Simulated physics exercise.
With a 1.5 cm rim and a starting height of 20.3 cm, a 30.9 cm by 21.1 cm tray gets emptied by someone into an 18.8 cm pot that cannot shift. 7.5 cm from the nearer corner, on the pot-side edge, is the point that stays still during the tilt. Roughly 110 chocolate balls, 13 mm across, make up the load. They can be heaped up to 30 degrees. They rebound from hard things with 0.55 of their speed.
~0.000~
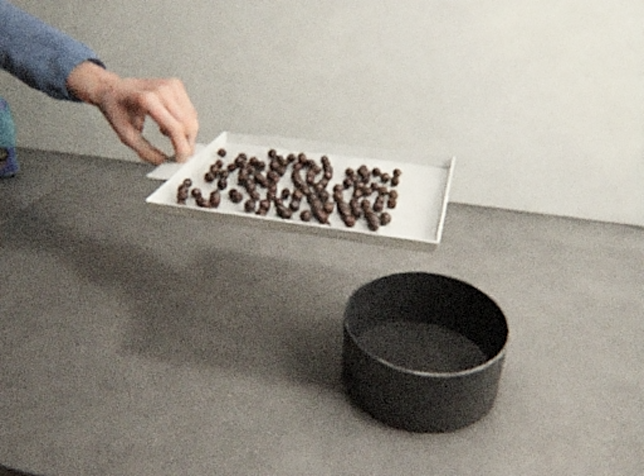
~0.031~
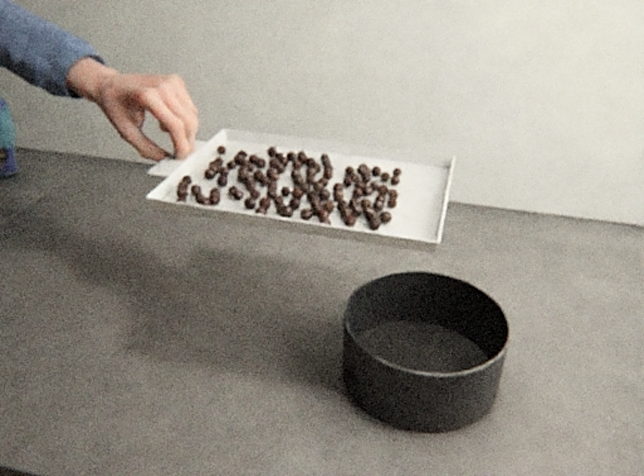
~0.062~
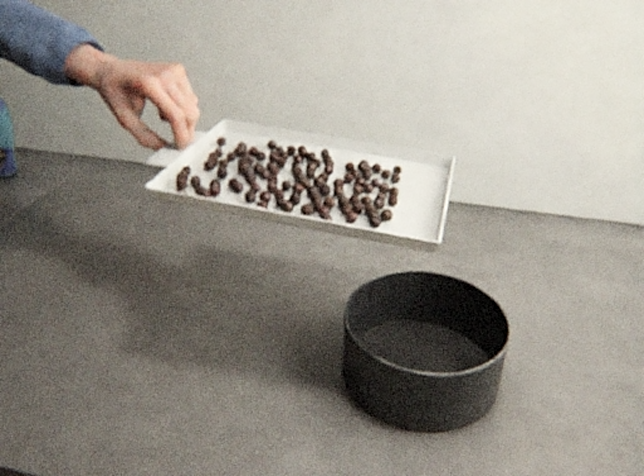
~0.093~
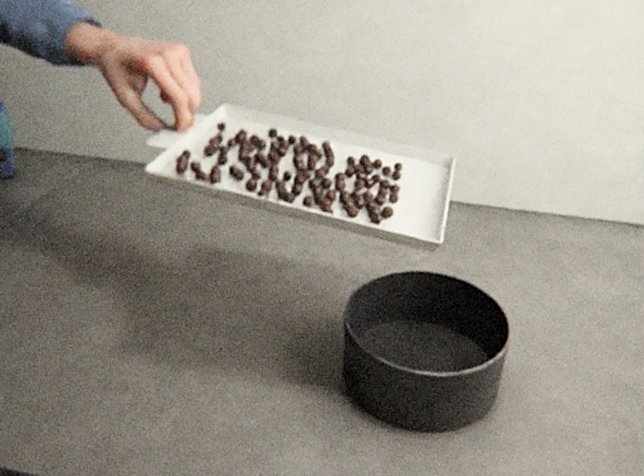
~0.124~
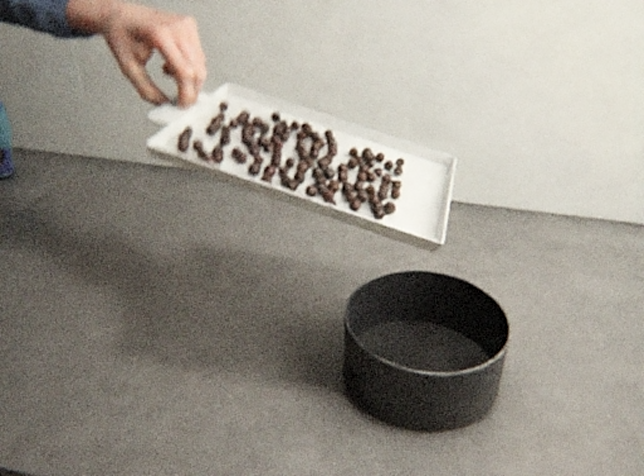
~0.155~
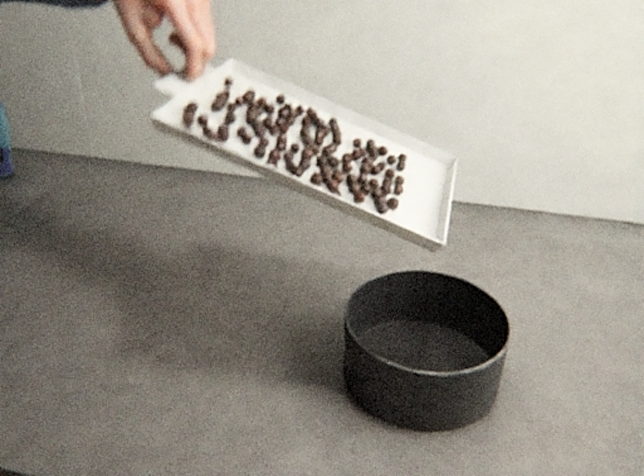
A hand raising the left end of a white tray of chocolate balls, slanting it rightward above a dark round pot.
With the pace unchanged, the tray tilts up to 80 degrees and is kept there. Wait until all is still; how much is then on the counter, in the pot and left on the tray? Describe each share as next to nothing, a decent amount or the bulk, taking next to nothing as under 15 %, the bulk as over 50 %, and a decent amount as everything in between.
Counter - the bulk; pot - a decent amount; tray - next to nothing.
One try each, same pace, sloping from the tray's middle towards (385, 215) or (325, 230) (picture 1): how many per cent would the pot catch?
Near 50 and 60 per cent, in that order.
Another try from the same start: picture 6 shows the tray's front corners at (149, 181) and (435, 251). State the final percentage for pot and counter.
Pot 85; counter 15.
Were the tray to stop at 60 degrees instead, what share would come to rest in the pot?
I'd expect some 25 per cent in the pot.
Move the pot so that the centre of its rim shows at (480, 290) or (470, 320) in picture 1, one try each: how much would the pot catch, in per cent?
In order, about 70 and about 60 per cent.
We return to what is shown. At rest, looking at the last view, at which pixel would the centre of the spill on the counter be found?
Around (609, 361).
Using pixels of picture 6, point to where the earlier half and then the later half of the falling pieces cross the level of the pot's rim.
Earlier half at about (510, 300), later half at about (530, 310) in pixels.
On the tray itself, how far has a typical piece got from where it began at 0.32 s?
Displacement on the tray: About 2 cm.
After 0.32 s, tilt 52 degrees; the tray holds 100 %, the pot 0 %.
Then, at 0.43 s, tilt 73 degrees; the tray holds 100 %, the pot 0 %.
Then, at 0.67 s, tilt 80 degrees; the tray holds 5 %, the pot 15 %.
In the end, at 2.0 s, counter 70 %, pot 30 %, tray 0 %.
